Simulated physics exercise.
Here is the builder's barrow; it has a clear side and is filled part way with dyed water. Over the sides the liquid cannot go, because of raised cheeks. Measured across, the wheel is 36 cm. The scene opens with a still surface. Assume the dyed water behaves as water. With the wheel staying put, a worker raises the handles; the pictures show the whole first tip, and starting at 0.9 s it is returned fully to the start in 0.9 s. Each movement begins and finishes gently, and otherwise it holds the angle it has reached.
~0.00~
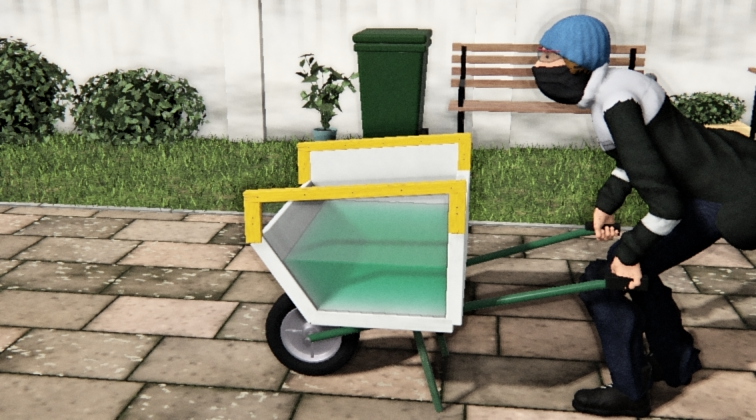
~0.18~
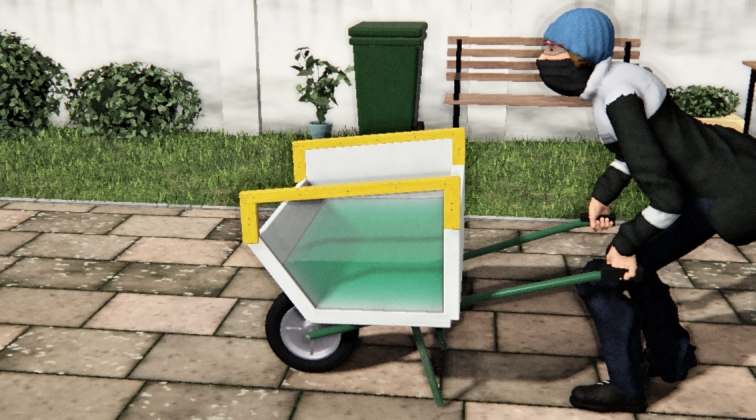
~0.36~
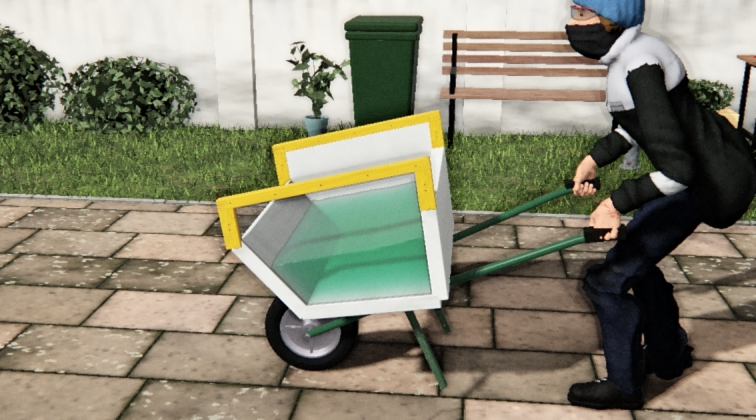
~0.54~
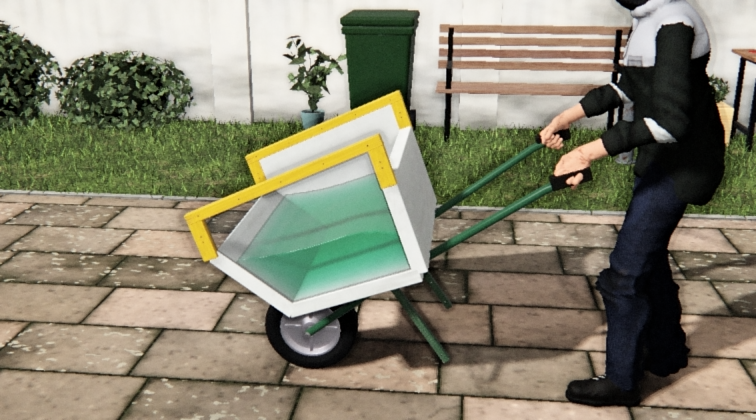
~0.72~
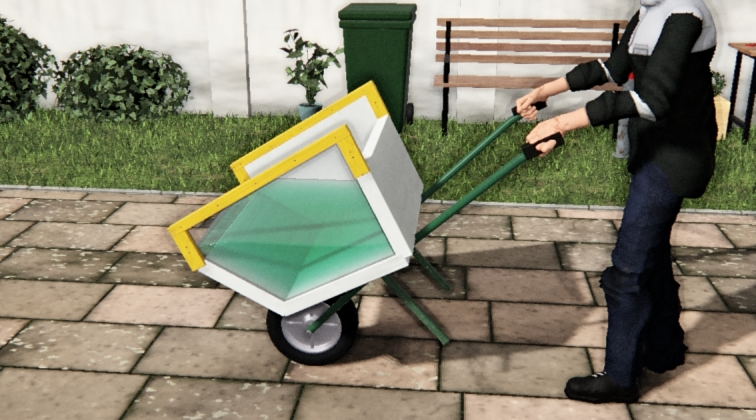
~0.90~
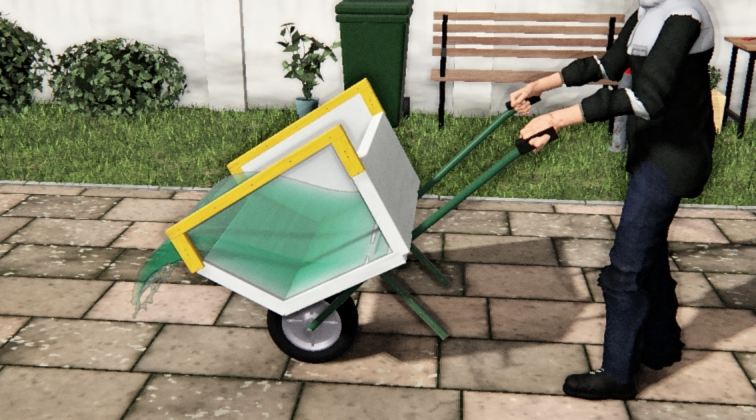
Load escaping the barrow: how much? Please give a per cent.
57 per cent.
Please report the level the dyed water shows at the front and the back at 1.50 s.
Level, front = 12 cm; level, back = 2 cm.
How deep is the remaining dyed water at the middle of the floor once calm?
Close to 6 cm once things settle.
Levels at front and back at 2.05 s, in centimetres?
Close to 2 cm in front, close to 16 cm behind.
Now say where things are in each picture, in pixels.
It reaches (328, 262) at the front; it reaches (435, 268) at the back; the lip is at (263, 235); the front is on the left, in the first frame.
It reaches (325, 262) at the front; it reaches (431, 261) at the back, in the second frame.
It reaches (310, 260) at the front; it reaches (412, 241) at the back; it has turned 9° nose down, in the third frame.
It reaches (285, 254) at the front; it reaches (385, 232) at the back; it has turned 19° nose down, in the fourth frame.
It reaches (265, 243) at the front; it reaches (377, 242) at the back; it has turned 27° nose down; dyed water has begun to come out, in the fifth frame.
It reaches (264, 246) at the front; it reaches (381, 252) at the back; it has turned 28° nose down; the lip is at (203, 260); dyed water is coming out, 21 per cent so far, in the sixth frame.
By 1.50 s the barrow is at 5° forwards, the surface stands 2 cm at the back and 12 cm at the front; 56 per cent has gone, over the front.
By 2.05 s the surface stands 16 cm at the back and 1 cm at the front; 56 per cent has gone, over the front.
By 2.60 s the surface stands 3 cm at the back and 13 cm at the front; 57 per cent has gone, over the front.
By 4.68 s 57 per cent has gone, over the front, 34 of 59 litres.
